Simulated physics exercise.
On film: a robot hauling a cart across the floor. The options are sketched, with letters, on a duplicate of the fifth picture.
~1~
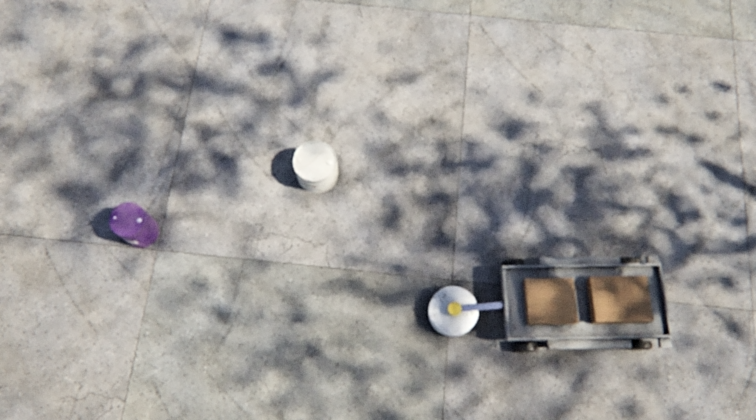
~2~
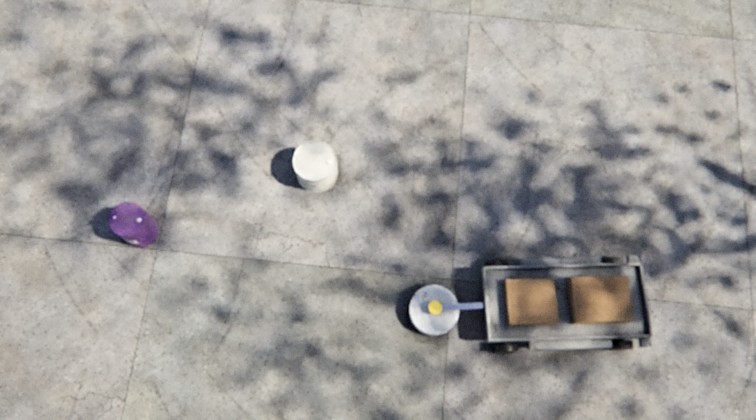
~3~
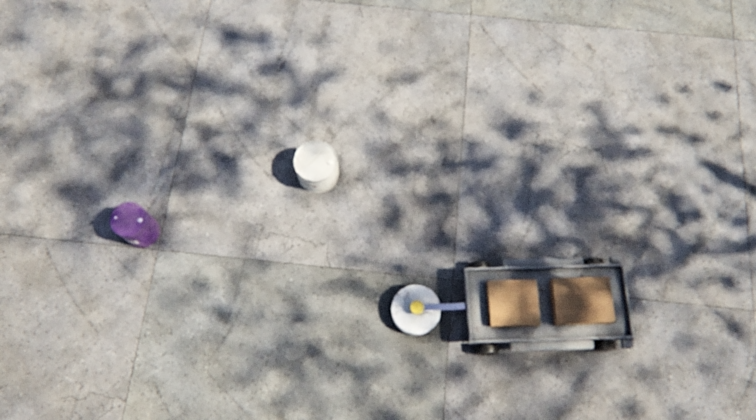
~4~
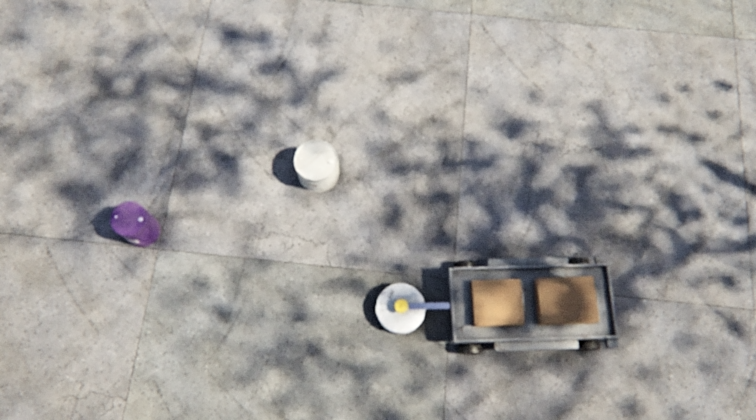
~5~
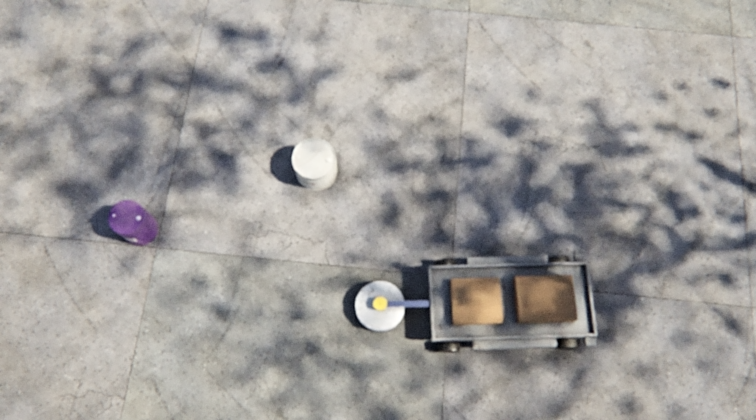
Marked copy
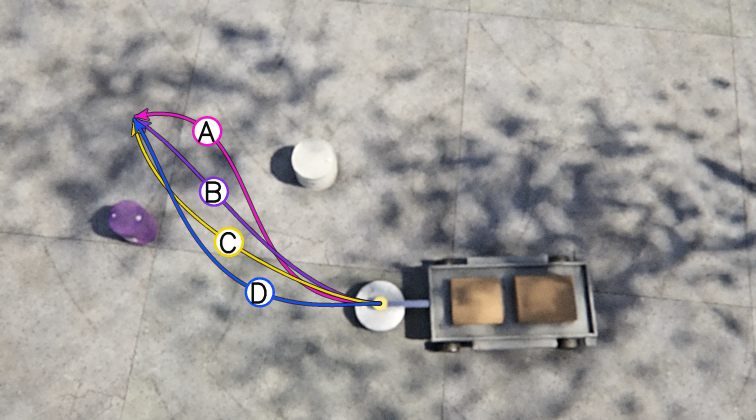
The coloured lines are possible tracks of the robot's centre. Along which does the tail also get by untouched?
Choose route B.
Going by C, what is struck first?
First the purple keg.
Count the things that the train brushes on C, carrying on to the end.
In all, one.
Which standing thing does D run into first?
It meets the purple keg.
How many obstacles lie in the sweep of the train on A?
It touches one.
On the marked copy, A from (380, 304) via (249, 201) to (135, 117); B from (380, 304) via (243, 222) to (137, 120); C from (380, 304) via (229, 242) to (134, 122); D from (380, 304) via (210, 255) to (134, 119).
Following B. Soon after the start, robot (279, 257), cart (399, 290).
Later, robot (202, 180), cart (298, 242).
In the end, robot (137, 123), cart (223, 187); nothing has been touched.
As for the rest, A meets the white tub; C meets the purple keg; D meets the purple keg.
